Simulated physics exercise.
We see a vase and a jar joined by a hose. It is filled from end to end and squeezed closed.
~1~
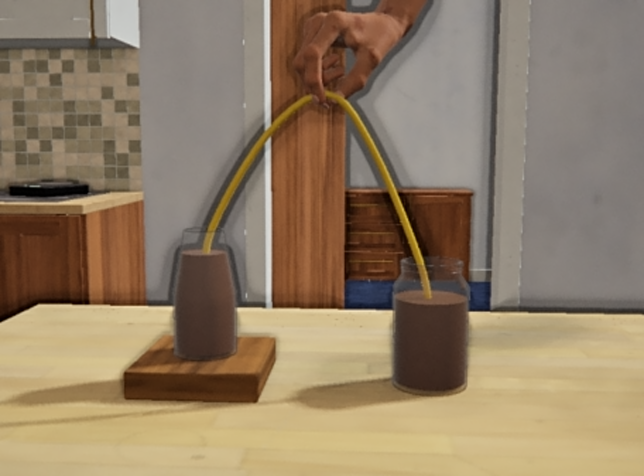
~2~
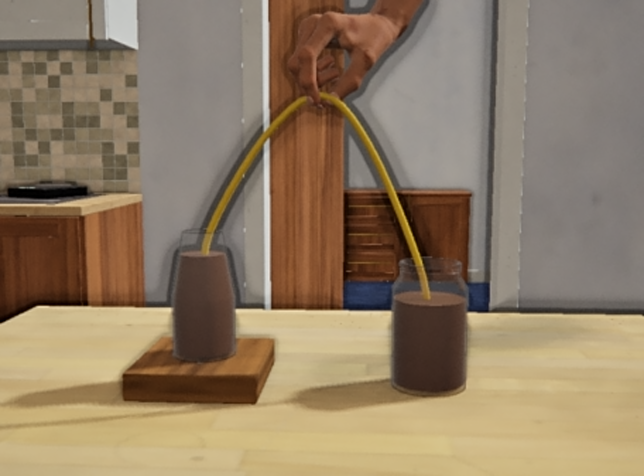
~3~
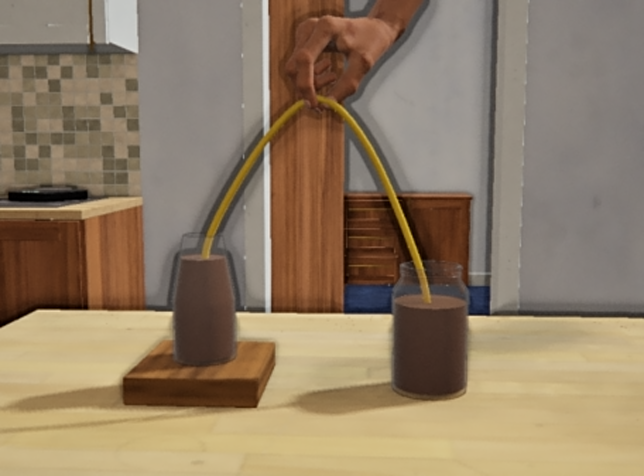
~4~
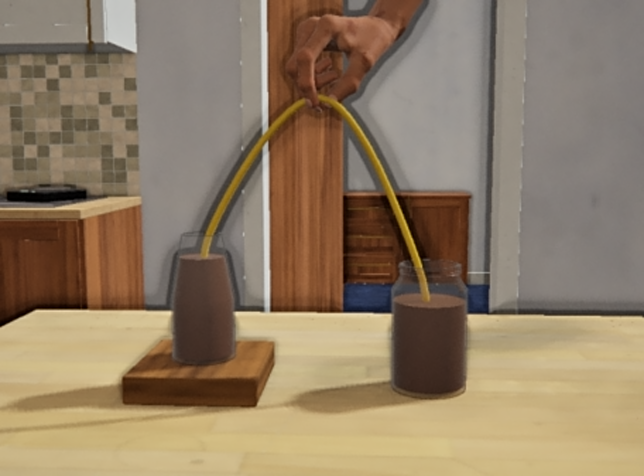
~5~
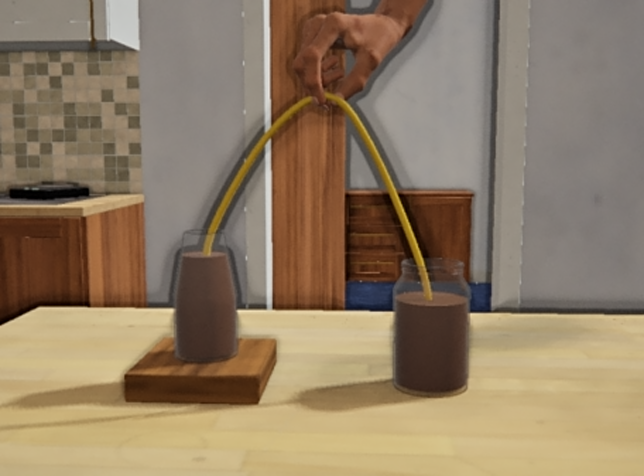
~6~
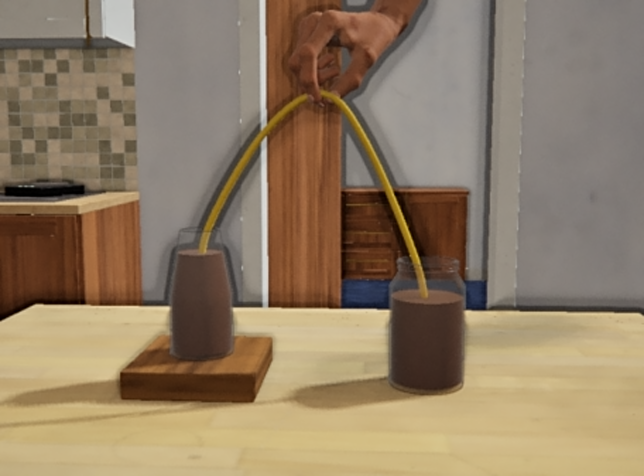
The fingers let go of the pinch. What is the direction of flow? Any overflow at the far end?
The cocoa goes rightwards; the receiving one has room for it.
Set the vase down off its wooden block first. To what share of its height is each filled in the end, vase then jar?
Near 70 and 75 in a hundred.
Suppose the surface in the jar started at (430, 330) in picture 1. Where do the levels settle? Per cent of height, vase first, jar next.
Near 40 and 65 in a hundred.
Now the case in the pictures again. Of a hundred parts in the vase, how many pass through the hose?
Some 20 per cent.
Shortly, the vase is about two thirds full; the jar is about three quarters full.
At the finish, the vase is about half full; the jar is about three quarters full; the two surfaces are level.
